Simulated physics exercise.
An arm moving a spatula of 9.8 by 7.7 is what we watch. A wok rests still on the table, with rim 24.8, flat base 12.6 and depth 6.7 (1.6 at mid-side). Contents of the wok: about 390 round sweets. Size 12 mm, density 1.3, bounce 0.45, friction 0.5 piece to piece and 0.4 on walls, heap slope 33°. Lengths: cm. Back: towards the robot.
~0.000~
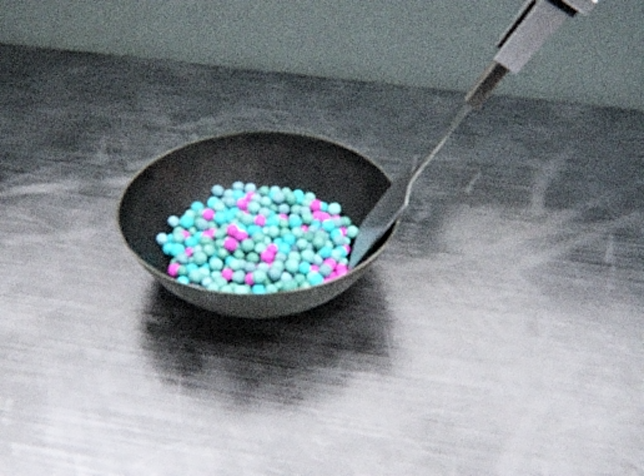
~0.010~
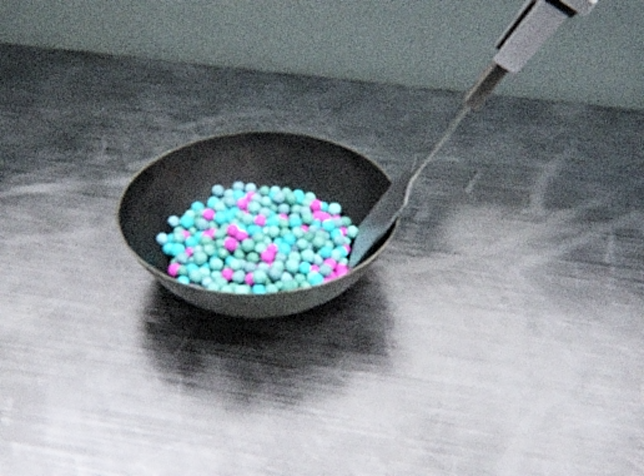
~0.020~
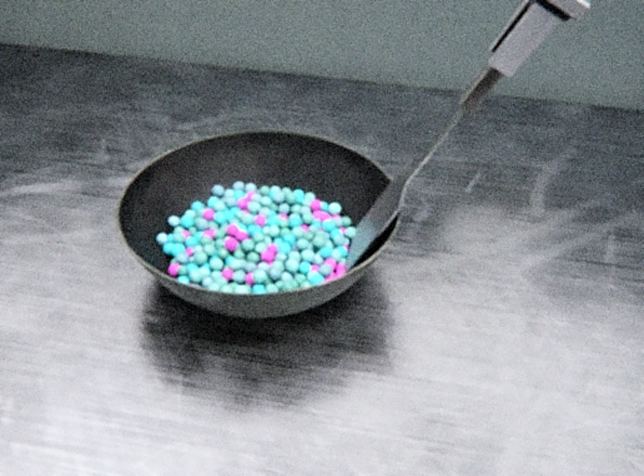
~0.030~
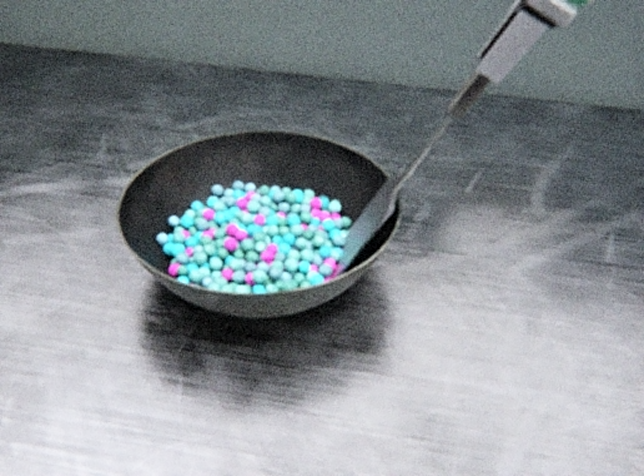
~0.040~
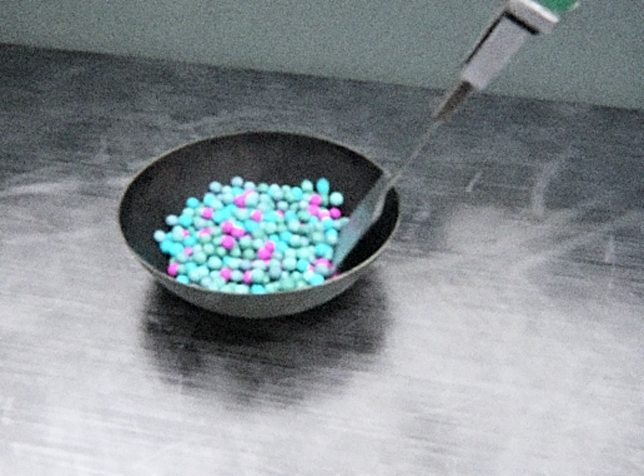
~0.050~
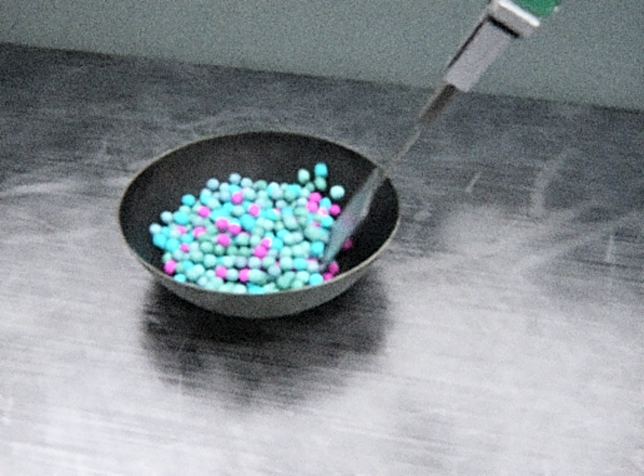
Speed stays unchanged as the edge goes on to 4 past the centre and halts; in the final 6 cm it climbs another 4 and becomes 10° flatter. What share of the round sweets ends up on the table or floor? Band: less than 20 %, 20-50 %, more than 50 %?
Less than 20 %.
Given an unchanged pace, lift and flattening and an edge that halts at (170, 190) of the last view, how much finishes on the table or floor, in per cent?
About 35 per cent.
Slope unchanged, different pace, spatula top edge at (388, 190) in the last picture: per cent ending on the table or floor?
Near 0 in a hundred.
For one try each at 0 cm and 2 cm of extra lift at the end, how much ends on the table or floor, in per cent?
About 0 and 5 per cent.
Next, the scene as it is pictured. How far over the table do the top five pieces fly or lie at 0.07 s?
6 cm or so.
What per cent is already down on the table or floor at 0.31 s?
5 %.
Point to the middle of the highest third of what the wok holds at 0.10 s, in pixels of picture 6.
Roughly pixel (230, 219).
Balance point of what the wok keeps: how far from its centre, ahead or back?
I'd say it's roughly 4.0 cm toward the front.
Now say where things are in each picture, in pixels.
The first frame shows spatula top edge at (412, 178), sloping 62°; upper third of the load around (261, 238), from x 160 to 350, top at y 190; 389 in the wok.
The second frame shows spatula top edge at (411, 178), sloping 62°; upper third of the load around (261, 238), from x 160 to 350, top at y 190.
The third frame shows spatula top edge at (407, 181), sloping 62°; upper third of the load around (261, 238), from x 165 to 350, top at y 190.
The fourth frame shows spatula top edge at (397, 186), sloping 62°; upper third of the load around (263, 236), from x 165 to 345, top at y 185.
The fifth frame shows spatula top edge at (384, 190), sloping 62°; upper third of the load around (262, 230), from x 160 to 345, top at y 185.
The sixth frame shows spatula top edge at (371, 192), sloping 62°; upper third of the load around (258, 232), from x 155 to 345, top at y 170; 389 in the wok.
By 0.07 s, sloping 62°, highest piece 7 above the table; 389 in the wok.
By 0.10 s, sloping 58°, highest piece 9 above the table; 388 in the wok, 1 on the blade or in flight.
By 0.31 s, sloping 52°, highest piece 8 above the table; 365 in the wok, 11 on the table or floor, 13 on the blade or in flight.
By 1.36 s, sloping 52°, highest piece 7 above the table; 364 in the wok, 25 on the table or floor.
Final count, 364 in the wok, 25 on the table or floor. That is 6 % on the table or floor.
